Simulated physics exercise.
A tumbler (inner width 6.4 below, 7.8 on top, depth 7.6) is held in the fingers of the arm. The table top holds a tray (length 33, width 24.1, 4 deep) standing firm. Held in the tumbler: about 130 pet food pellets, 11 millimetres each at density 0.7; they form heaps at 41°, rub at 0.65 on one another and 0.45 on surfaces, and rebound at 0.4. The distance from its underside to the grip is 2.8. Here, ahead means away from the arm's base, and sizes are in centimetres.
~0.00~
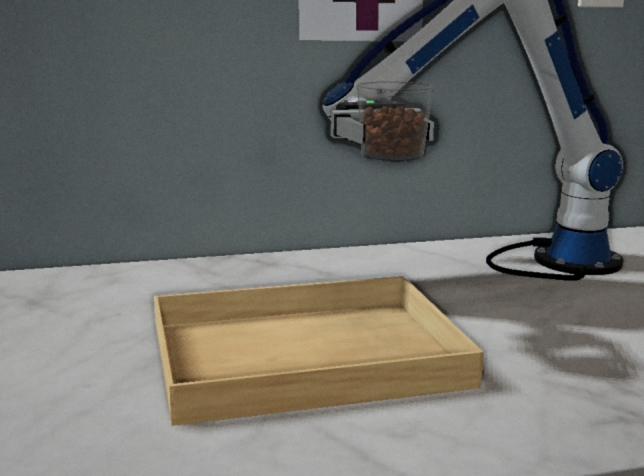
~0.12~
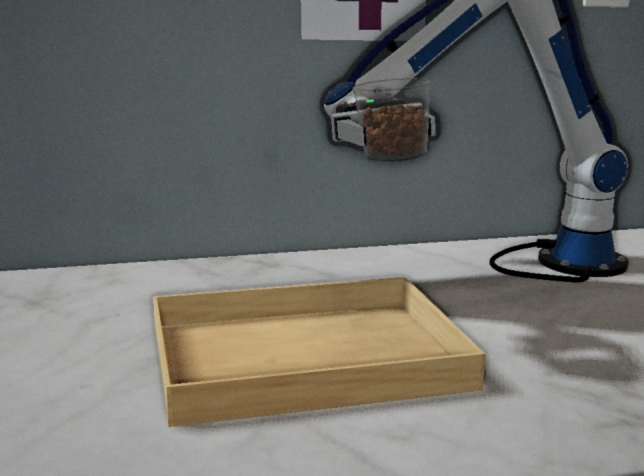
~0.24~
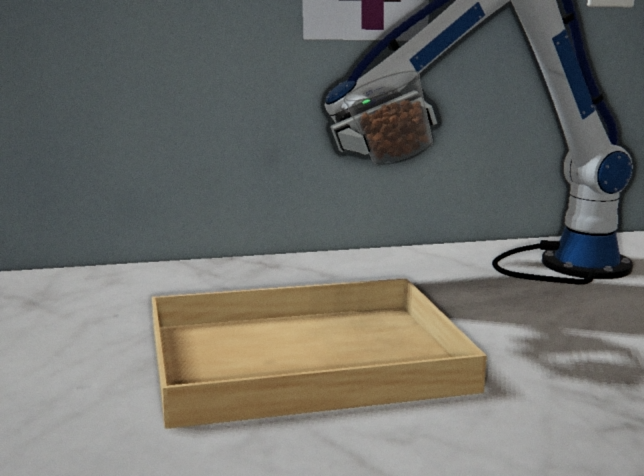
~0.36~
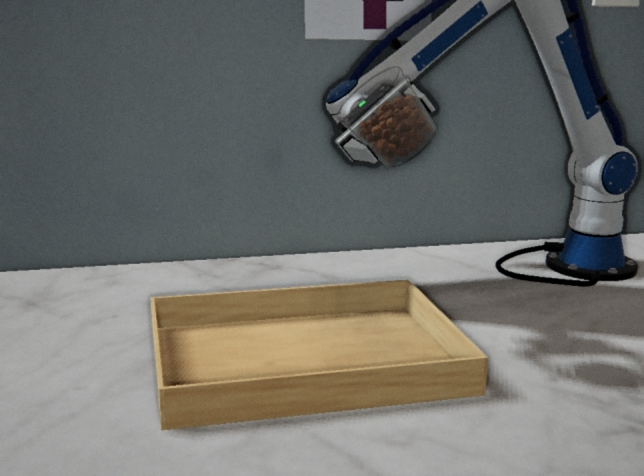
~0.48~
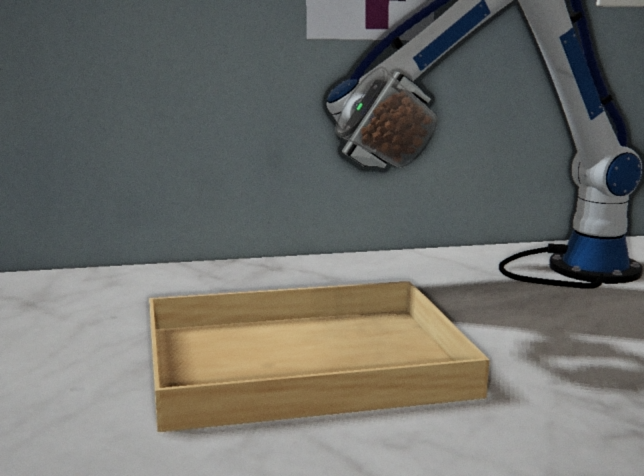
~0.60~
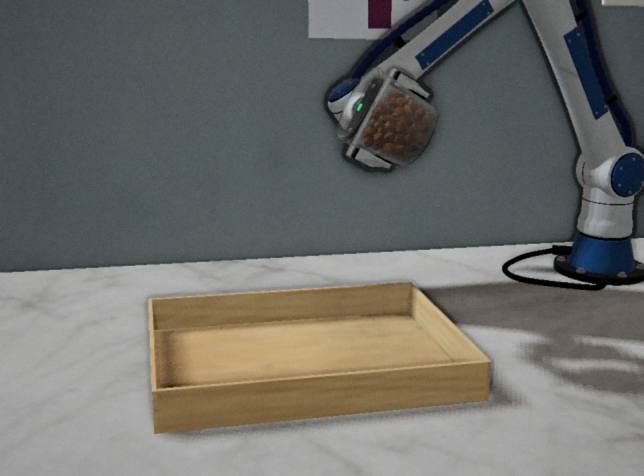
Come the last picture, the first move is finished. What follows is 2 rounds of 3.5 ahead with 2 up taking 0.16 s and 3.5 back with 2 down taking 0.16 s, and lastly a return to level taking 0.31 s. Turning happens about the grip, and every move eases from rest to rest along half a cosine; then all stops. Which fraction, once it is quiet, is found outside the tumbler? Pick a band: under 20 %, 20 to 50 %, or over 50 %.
Under 20 %.
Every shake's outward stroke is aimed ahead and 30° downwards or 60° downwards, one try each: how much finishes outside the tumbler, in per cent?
You'd get some 0 per cent with the first setting and some 0 per cent with the second.
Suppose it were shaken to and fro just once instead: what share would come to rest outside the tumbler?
Then roughly 5 percent.
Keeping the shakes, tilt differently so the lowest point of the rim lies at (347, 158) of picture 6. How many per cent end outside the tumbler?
About 60 percent.
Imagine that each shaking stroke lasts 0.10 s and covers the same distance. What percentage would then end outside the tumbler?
That gives about 55 percent.
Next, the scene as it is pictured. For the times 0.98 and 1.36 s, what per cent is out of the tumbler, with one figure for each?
In turn: 5 %, then 10 %.
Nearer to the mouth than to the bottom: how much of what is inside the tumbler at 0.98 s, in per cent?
45 %.
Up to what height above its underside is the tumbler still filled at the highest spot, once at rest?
I'd say near 7.0 cm from the bottom.
After 0.98 s, tilted 62° forward, highest piece 29 above the table; 119 in the tumbler, 1 in the tray, 6 in flight or on a rim.
After 1.36 s, tilted 42° forward, highest piece 29 above the table; 111 in the tumbler, 15 in the tray.
After 1.75 s, level, highest piece 31 above the table; 111 in the tumbler, 15 in the tray.
After 2.80 s, level, highest piece 31 above the table; 111 in the tumbler, 15 in the tray.
At rest, 111 in the tumbler, 15 in the tray. That is 12 % outside the tumbler.
